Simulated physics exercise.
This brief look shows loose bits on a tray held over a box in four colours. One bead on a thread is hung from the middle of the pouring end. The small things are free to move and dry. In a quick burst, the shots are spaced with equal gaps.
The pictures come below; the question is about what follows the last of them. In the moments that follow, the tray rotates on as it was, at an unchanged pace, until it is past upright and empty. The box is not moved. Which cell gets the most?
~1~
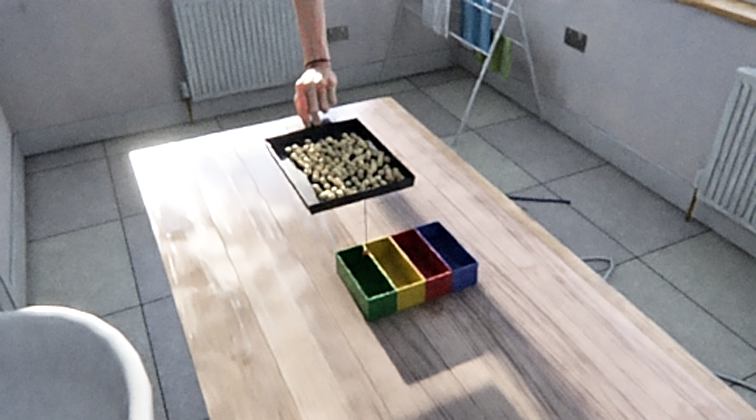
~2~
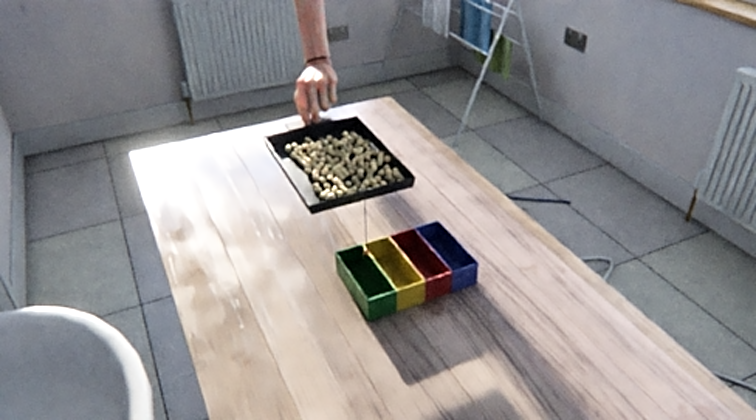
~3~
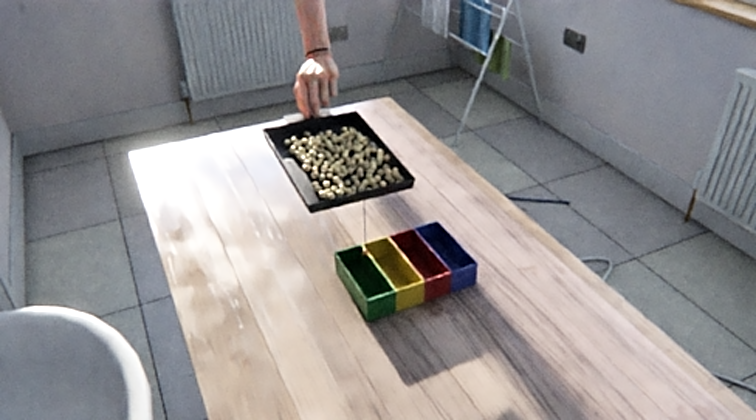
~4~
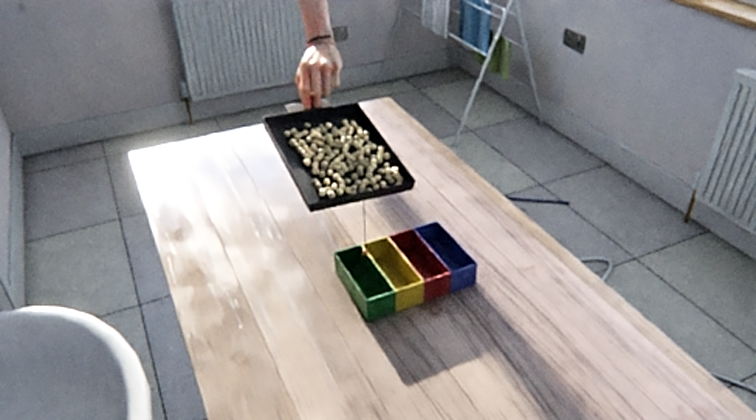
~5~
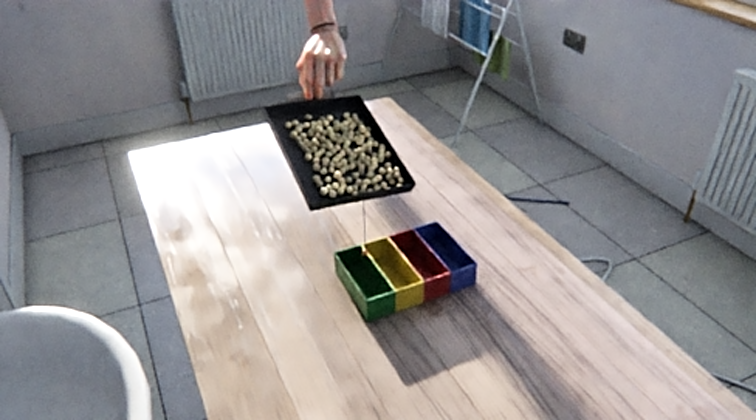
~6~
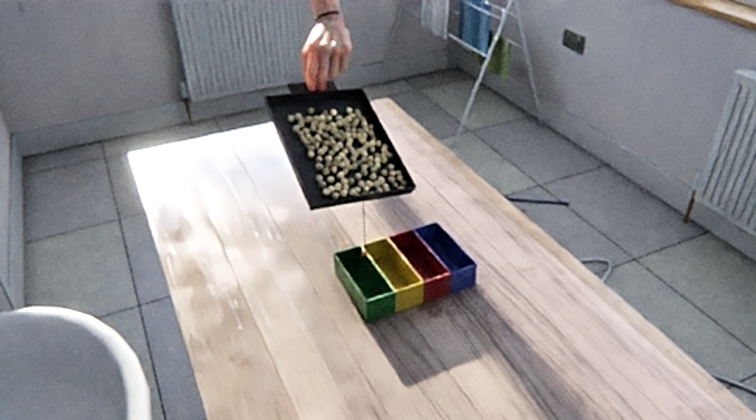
The red cell gets the most.
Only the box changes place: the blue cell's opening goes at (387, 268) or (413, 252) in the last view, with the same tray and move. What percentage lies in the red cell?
In turn 10 and 20 in a hundred.
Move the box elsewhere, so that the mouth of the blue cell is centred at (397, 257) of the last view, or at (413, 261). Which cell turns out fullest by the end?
Try one goes to blue; try two goes to the blue cell.
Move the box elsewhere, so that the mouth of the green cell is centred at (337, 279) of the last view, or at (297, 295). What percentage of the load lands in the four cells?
In order: 90 percent, then 20 percent.
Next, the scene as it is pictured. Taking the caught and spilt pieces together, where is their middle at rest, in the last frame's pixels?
Around (414, 279).
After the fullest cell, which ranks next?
Second place goes to the yellow one.
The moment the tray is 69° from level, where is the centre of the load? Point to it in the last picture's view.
I'd put it at about (378, 161).
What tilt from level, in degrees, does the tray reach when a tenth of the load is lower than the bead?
Angle reached: About 115°.
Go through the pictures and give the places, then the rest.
Corners of the pouring end at (310, 204) and (413, 176), level; middle of the load at (342, 165), macadamia nuts; bead on its thread at (367, 252); green cell at (382, 304); yellow cell at (411, 294); red cell at (438, 284); blue cell at (465, 275), in the first frame.
Corners of the pouring end at (310, 204) and (414, 177), level; middle of the load at (342, 164), in the second frame.
Corners of the pouring end at (310, 203) and (413, 178), tipped barely, lowest at the right corner; middle of the load at (341, 161), in the third frame.
Corners of the pouring end at (311, 203) and (414, 180), tipped a little, lowest at the right corner; middle of the load at (341, 157), in the fourth frame.
Corners of the pouring end at (312, 202) and (414, 183), tipped clearly, lowest at the right corner; middle of the load at (343, 153), in the fifth frame.
Corners of the pouring end at (313, 202) and (414, 185), tipped clearly, lowest at the right corner; middle of the load at (345, 152), about half on the move; green cell at (381, 305); yellow cell at (409, 295); red cell at (437, 286); blue cell at (463, 277), in the sixth frame.
Soon after the last picture, tray tipped steeply; nearly all on the tray; a stray few falling or outside the box.
A little later, tray tipped past a quarter turn; most on the tray; a small part in the red cell; a stray few in the yellow cell; a stray few in the green cell; about a quarter falling or outside the box.
Later still, tray tipped past a quarter turn; about half in the red cell; about a quarter in the yellow cell; a small part in the green cell; a small part in the blue cell; a small part falling or outside the box.
At rest, tray tipped past a quarter turn; about half in the red cell; about a quarter in the yellow cell; a small part in the green cell; a small part in the blue cell; a small part outside the box.
